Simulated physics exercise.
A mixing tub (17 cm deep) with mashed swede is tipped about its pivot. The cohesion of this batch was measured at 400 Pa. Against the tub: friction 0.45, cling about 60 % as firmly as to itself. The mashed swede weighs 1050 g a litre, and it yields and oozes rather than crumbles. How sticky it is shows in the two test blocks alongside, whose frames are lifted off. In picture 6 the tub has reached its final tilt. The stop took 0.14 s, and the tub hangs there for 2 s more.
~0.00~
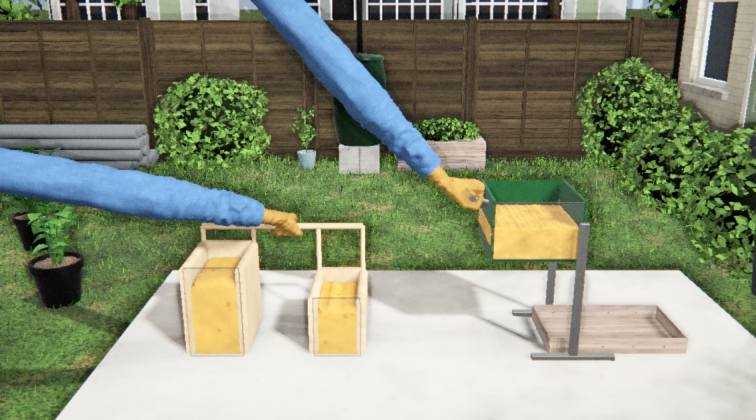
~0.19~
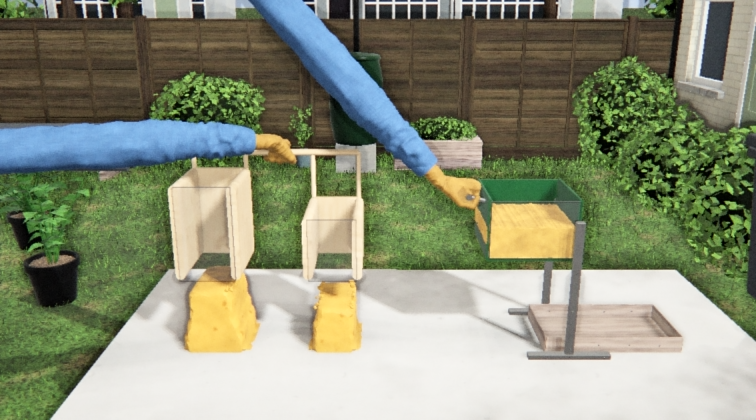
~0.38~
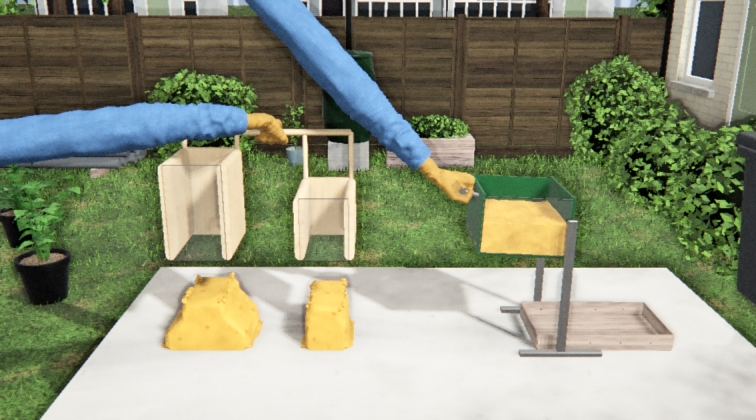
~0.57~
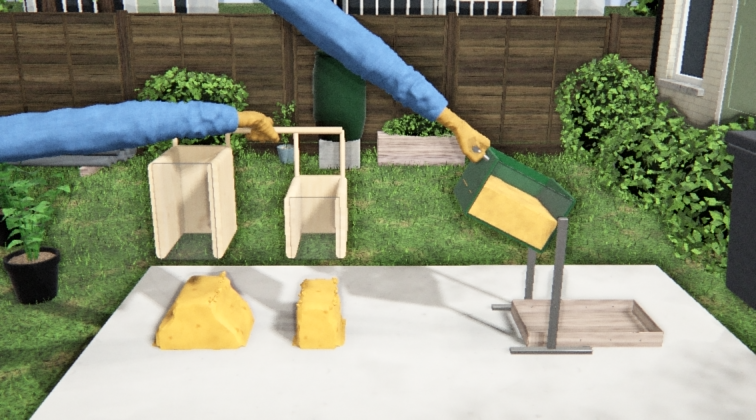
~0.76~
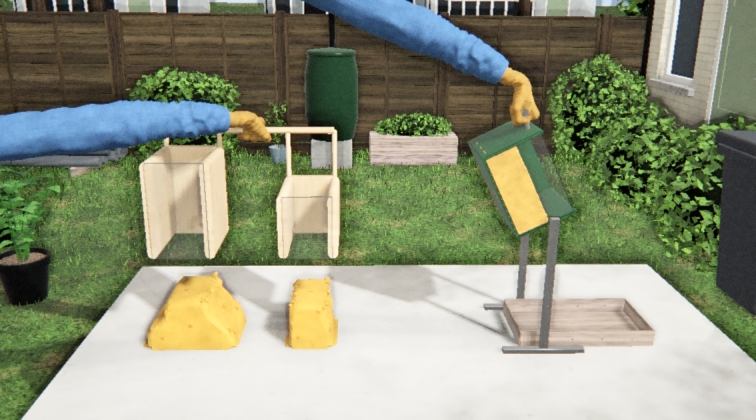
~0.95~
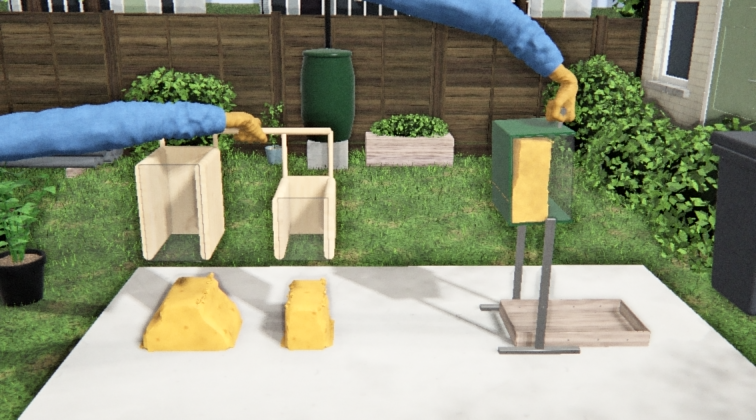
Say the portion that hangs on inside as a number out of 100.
The portion that hangs on inside is near 61 %.
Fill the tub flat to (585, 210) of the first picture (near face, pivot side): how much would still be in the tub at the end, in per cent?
It would be near 45 %.
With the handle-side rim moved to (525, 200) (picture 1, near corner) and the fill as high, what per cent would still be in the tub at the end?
Then about 100 %.
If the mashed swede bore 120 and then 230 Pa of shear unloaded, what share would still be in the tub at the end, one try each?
In turn about 45 %, 55 %.
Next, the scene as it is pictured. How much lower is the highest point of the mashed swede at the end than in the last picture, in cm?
About 13 cm.
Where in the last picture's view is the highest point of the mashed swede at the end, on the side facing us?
At about (532, 189).
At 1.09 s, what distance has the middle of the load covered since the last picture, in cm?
About 5 cm.
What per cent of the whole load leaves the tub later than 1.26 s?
About 20 %.
After 1.09 s, the tub is at 87 degrees and holds 100 %.
After 1.26 s, the tub is at 87 degrees and holds 81 %.
After 1.43 s, the tub is at 87 degrees and holds 65 %.
After 1.60 s, the tub is at 87 degrees and holds 61 %.
After 2.95 s, at the end, the tub is at 87 degrees and holds 61 %.
